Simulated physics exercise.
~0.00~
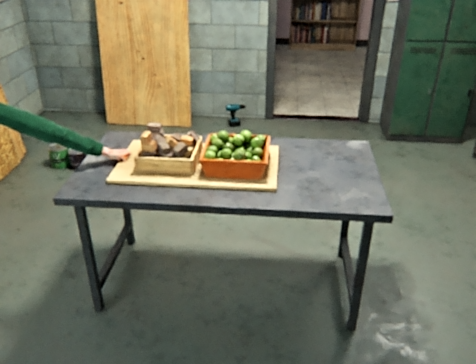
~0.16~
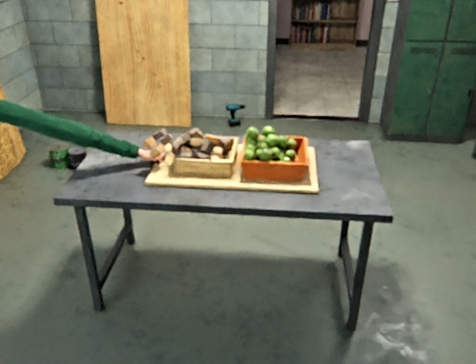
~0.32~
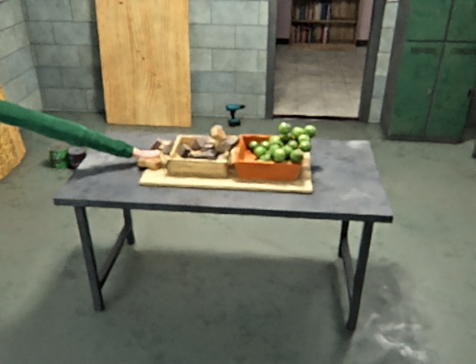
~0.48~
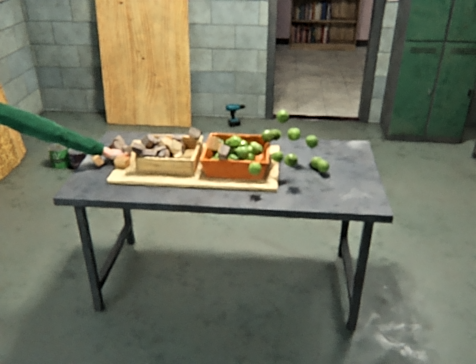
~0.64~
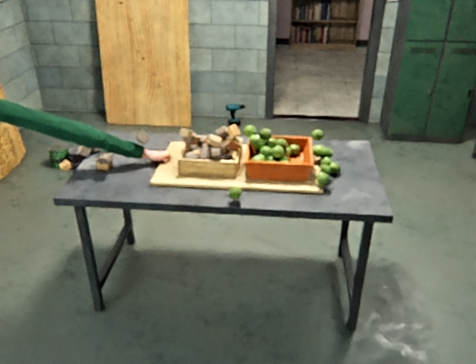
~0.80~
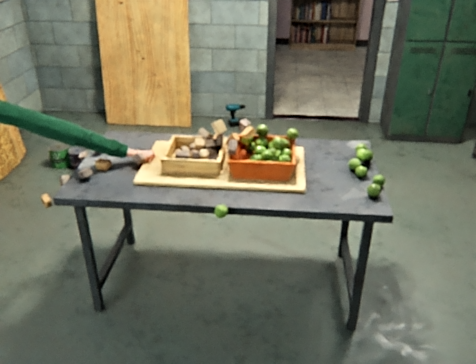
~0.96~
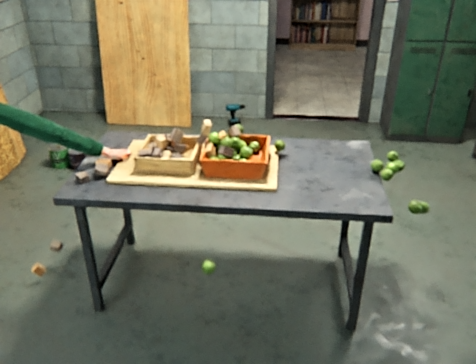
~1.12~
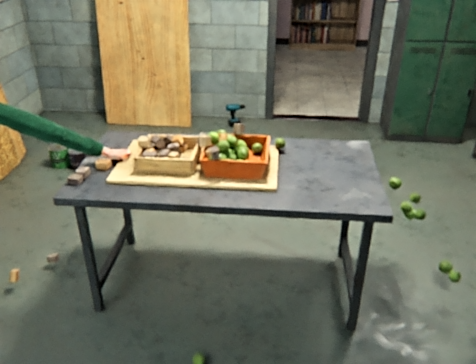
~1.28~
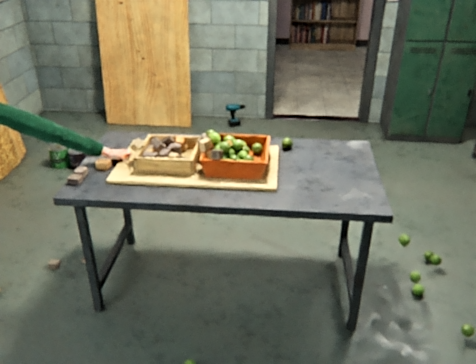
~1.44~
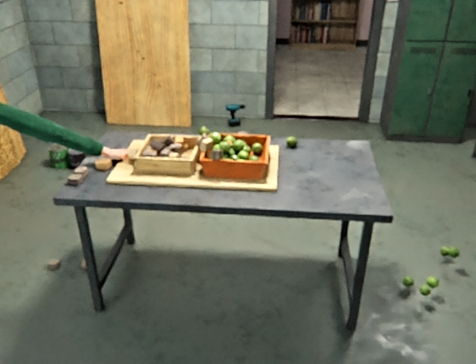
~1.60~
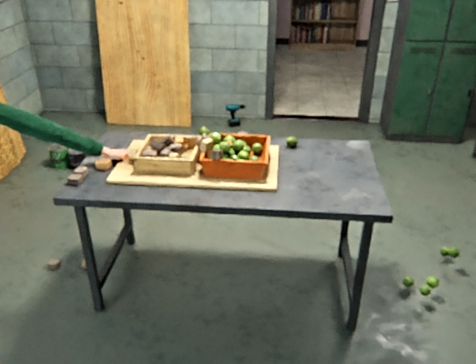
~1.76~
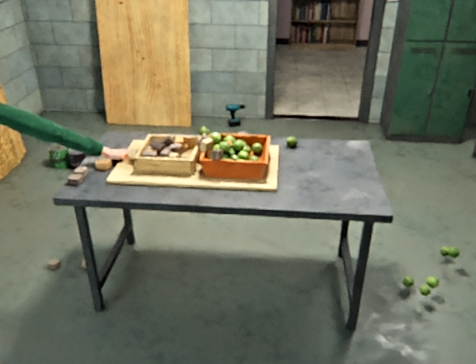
At first, a green-sleeved arm reaches in from the left to a board on a grey table, holding a wooden container of timber offcuts and an orange container of green apples. The arm shoves the board right, then pulls it back, and apples spill over the right side while offcuts tumble out on the left. It pushes right and draws back once more, scattering more pieces across the tabletop. Several apples and a few offcuts drop to the floor and roll. Finally the board rests where it began, both containers still partly filled, with one apple alone on the table behind.
